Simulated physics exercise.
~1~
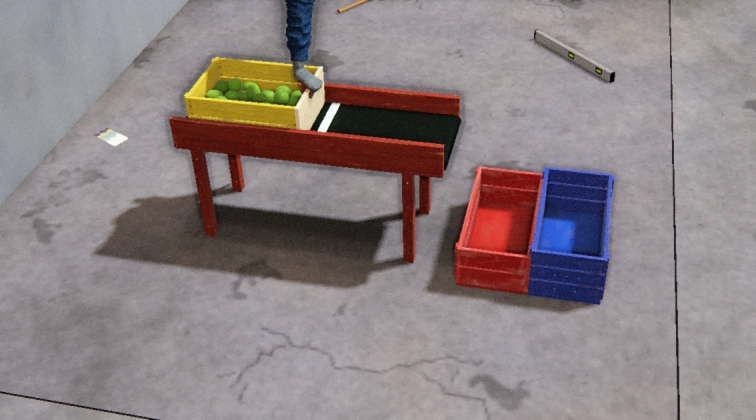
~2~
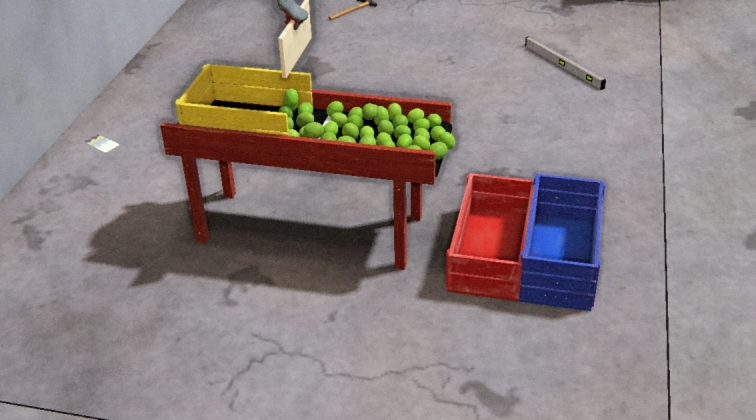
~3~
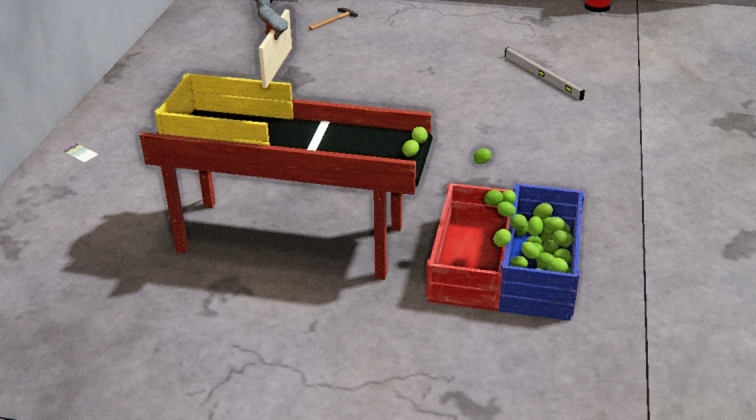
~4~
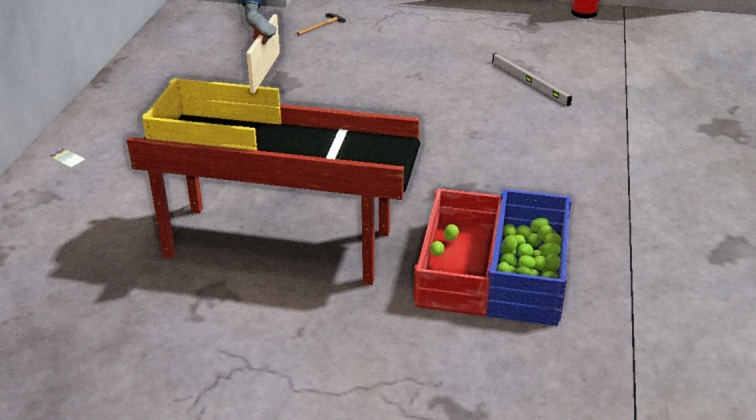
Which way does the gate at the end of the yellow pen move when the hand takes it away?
The gate moves up, lifted by the hand clear of the yellow pen so the limes can ride out along the belt.
